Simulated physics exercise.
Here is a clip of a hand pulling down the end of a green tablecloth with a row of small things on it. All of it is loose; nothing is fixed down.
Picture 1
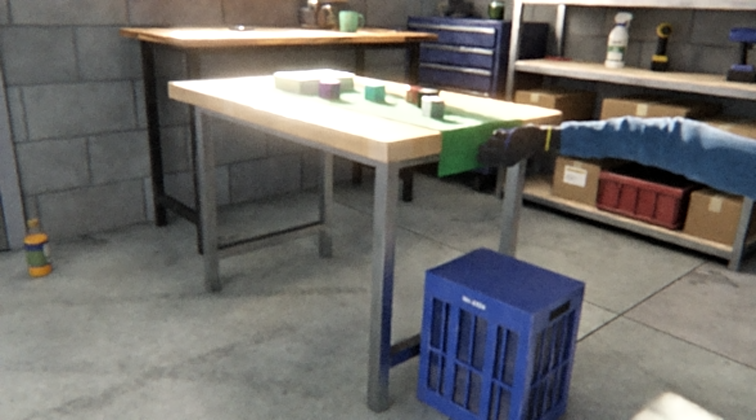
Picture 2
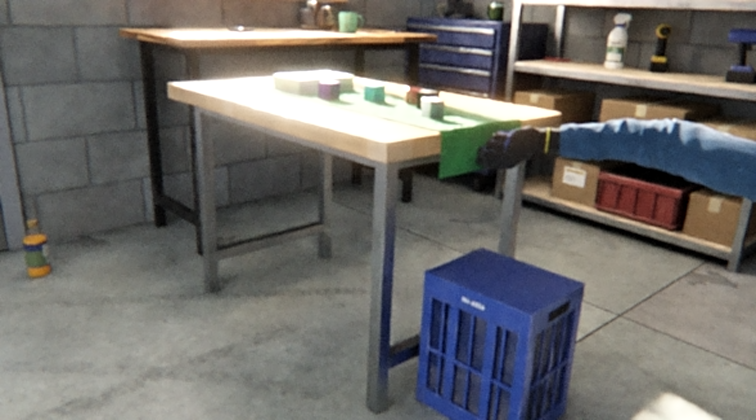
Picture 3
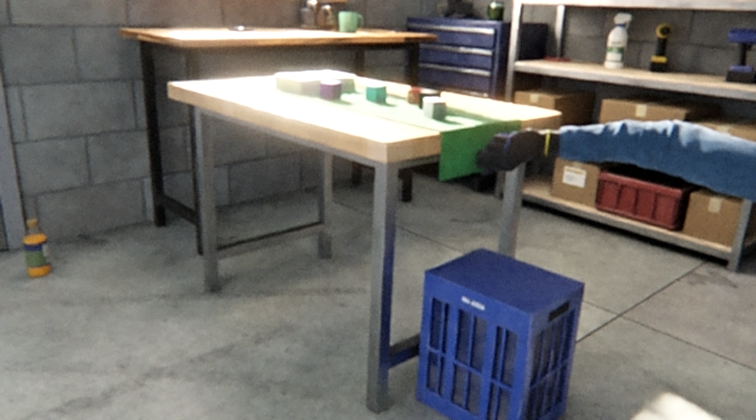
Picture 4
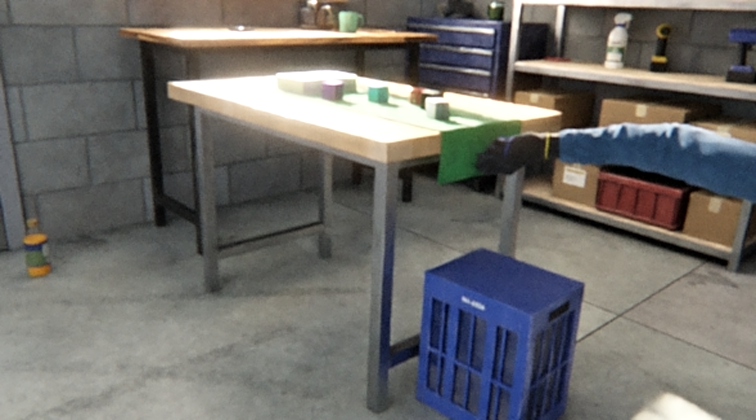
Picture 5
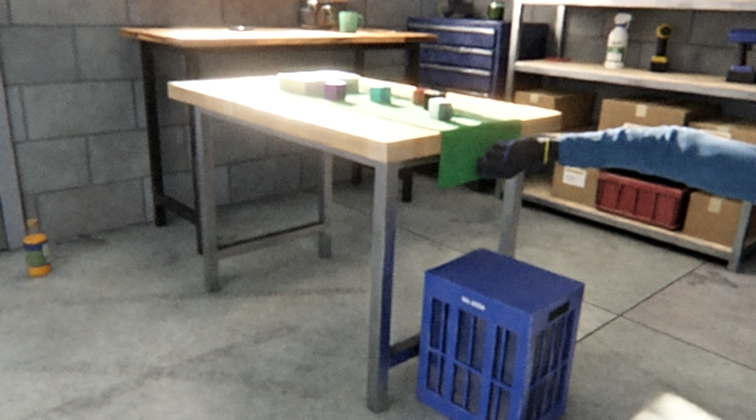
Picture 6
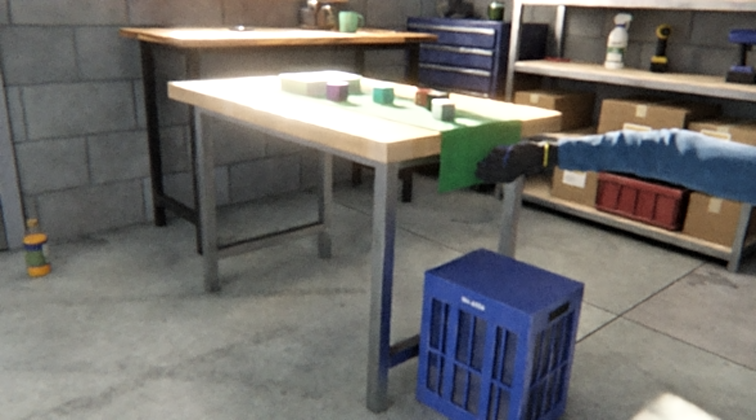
In a garage workshop, a dark-gloved hand slowly tugged the hanging end of a green cloth down a little at the table's corner, and the small blocks on it shifted slightly to the right.
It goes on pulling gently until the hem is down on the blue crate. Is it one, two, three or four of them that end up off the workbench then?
Two come down.
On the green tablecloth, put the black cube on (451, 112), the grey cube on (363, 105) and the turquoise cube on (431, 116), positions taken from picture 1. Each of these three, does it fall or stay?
Black cube: Off; grey cube: Still on; turquoise cube: Off.
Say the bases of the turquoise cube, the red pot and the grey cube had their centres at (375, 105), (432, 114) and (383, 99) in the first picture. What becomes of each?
Turquoise cube kept, red pot dropped, grey cube kept.
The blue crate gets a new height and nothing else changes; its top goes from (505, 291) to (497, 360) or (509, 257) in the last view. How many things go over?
The tally is 4 and 1.
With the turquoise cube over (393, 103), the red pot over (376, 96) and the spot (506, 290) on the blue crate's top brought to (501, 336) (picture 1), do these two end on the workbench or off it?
The turquoise cube is lost, the red pot stays put.
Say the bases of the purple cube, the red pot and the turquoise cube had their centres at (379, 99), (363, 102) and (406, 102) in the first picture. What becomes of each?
The purple cube holds on, the red pot keeps its place on top, the turquoise cube does not fall.
Early on, hem near (476, 237); grey cube gone.
Midway, hem on the crate; grey cube and black cube gone.
Finally, hem on the crate; grey cube and black cube gone. It carries off two.
